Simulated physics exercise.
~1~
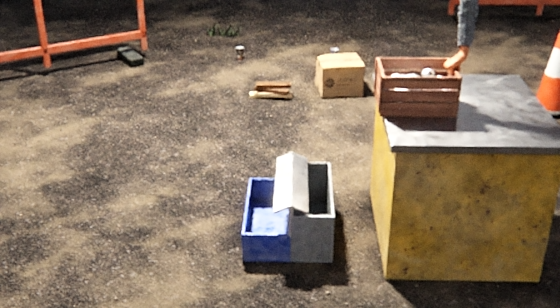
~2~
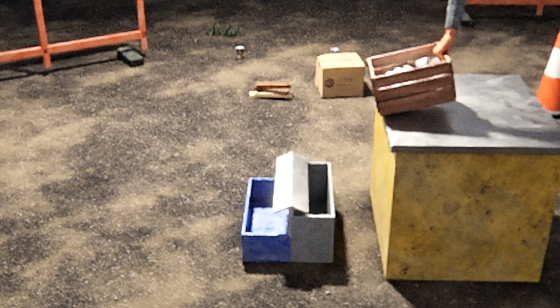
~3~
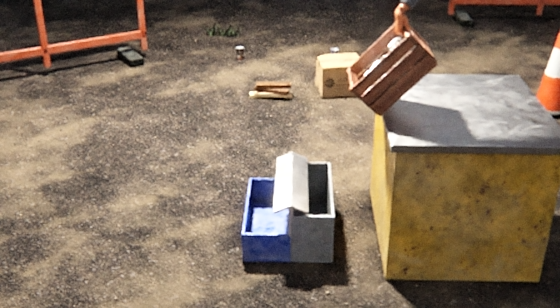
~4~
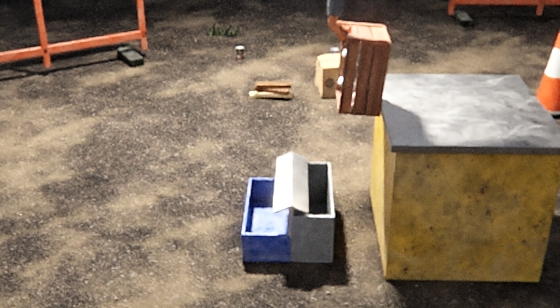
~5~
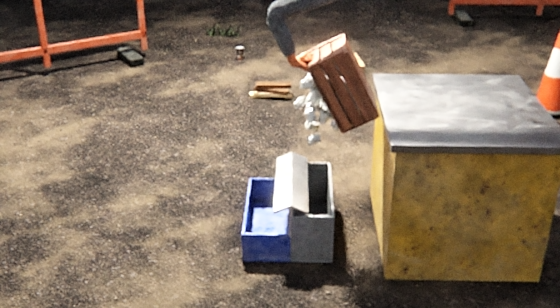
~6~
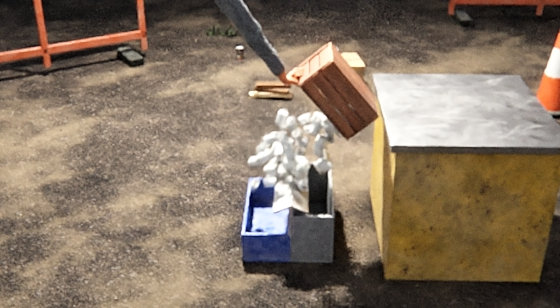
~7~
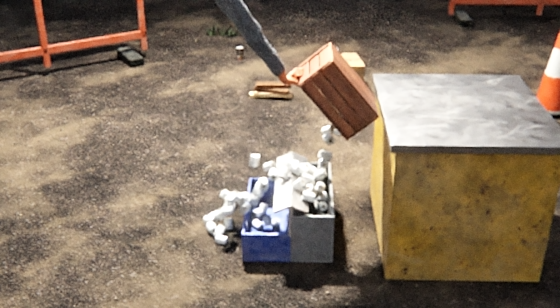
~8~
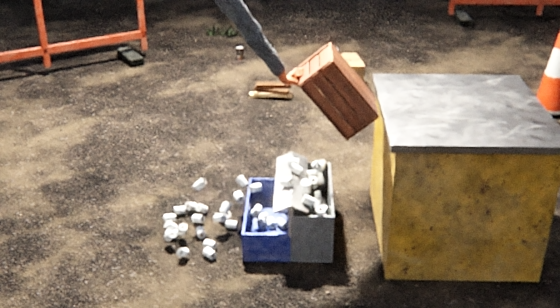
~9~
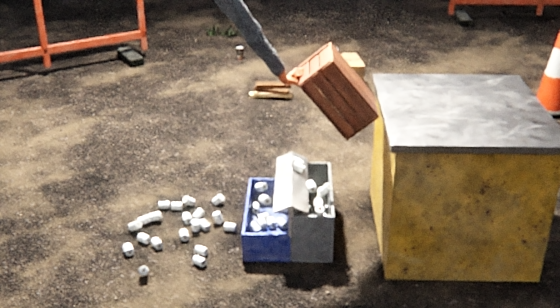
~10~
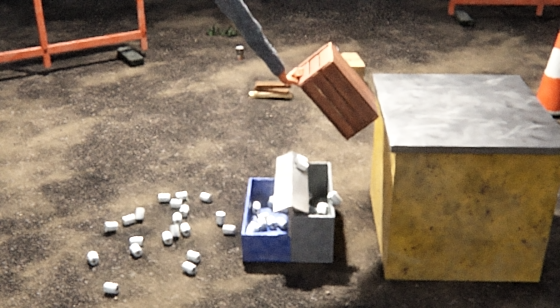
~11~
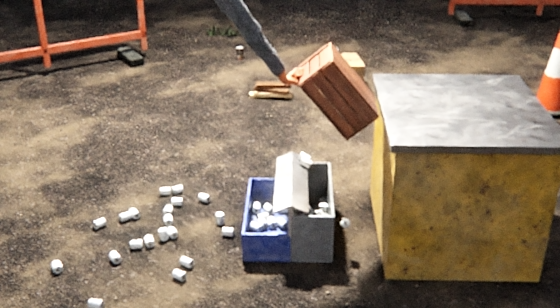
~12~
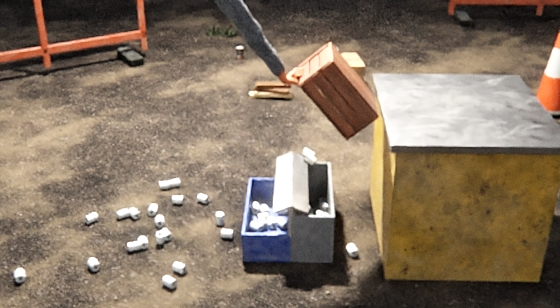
On a patch of dirty ground with orange barriers and a cone, a wooden crate of small white rolls sits on a yellow block with a grey top. A hand at its rim tips the crate leftward over the block's edge until its open side faces down. The rolls pour out in a clump onto the peaked divider between a blue bin and a grey one. Some settle in both bins, while many bounce past the blue bin and scatter leftward. The crate stays tilted, with rolls strewn at left and a couple lying right of the grey bin.
